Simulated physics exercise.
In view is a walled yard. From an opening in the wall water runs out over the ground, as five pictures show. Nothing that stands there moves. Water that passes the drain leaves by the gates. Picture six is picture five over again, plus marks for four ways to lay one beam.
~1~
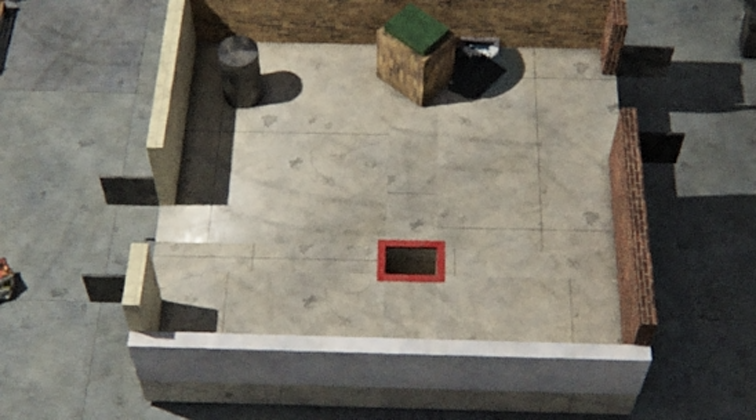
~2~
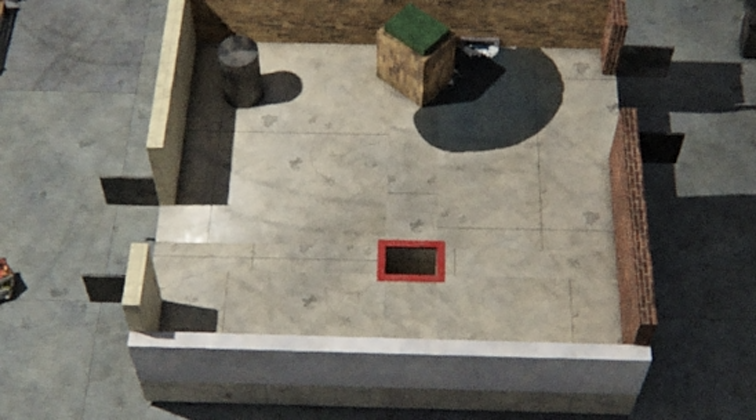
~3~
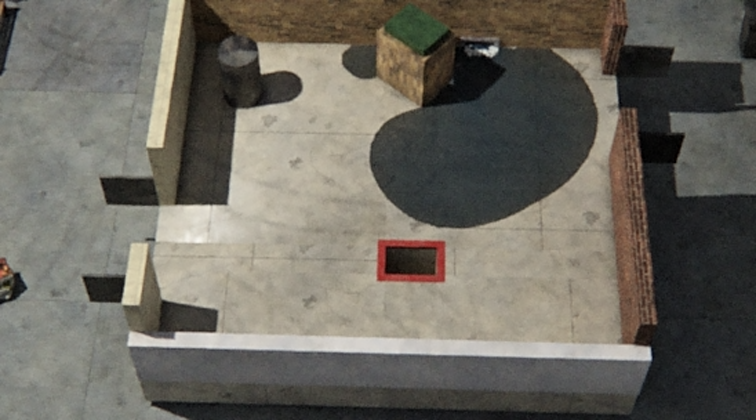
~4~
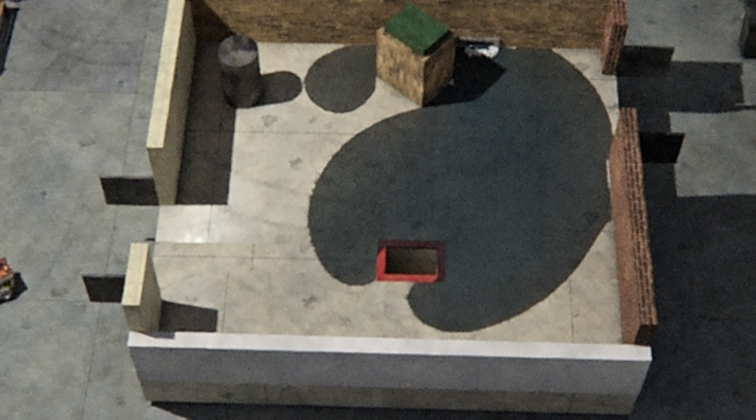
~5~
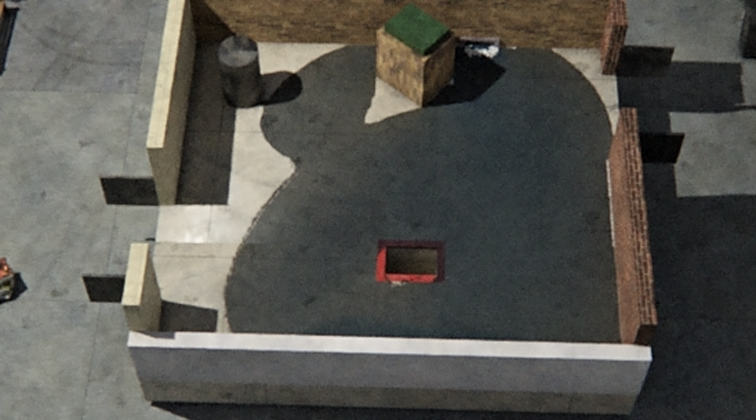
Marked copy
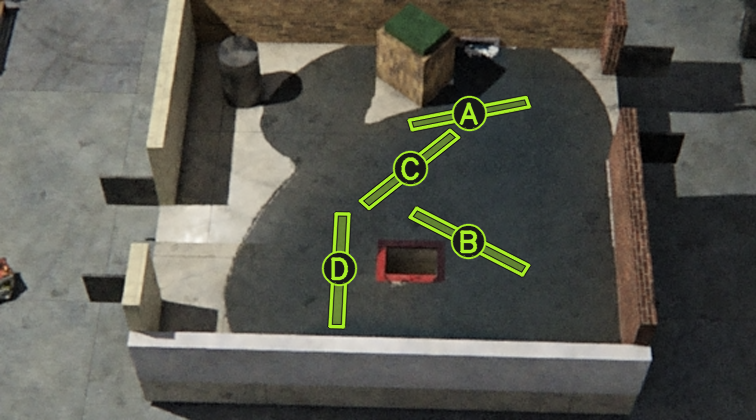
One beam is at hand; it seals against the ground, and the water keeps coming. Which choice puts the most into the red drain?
Spot D.
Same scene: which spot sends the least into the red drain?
Spot A.
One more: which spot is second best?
Spot C.
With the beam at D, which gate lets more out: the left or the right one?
The left one.
On the marked copy, A from (410, 124) to (527, 102); B from (413, 212) to (525, 270); C from (364, 204) to (454, 133); D from (336, 326) to (342, 213).
If A is chosen, about 3 % of the stream goes into the red drain, about 90 % out by the gates.
If B is chosen, about 14 % of the stream goes into the red drain, about 85 % out by the gates.
If C is chosen, about 24 % of the stream goes into the red drain, about 74 % out by the gates.
If D is chosen, about 35 % of the stream goes into the red drain, about 62 % out by the gates.
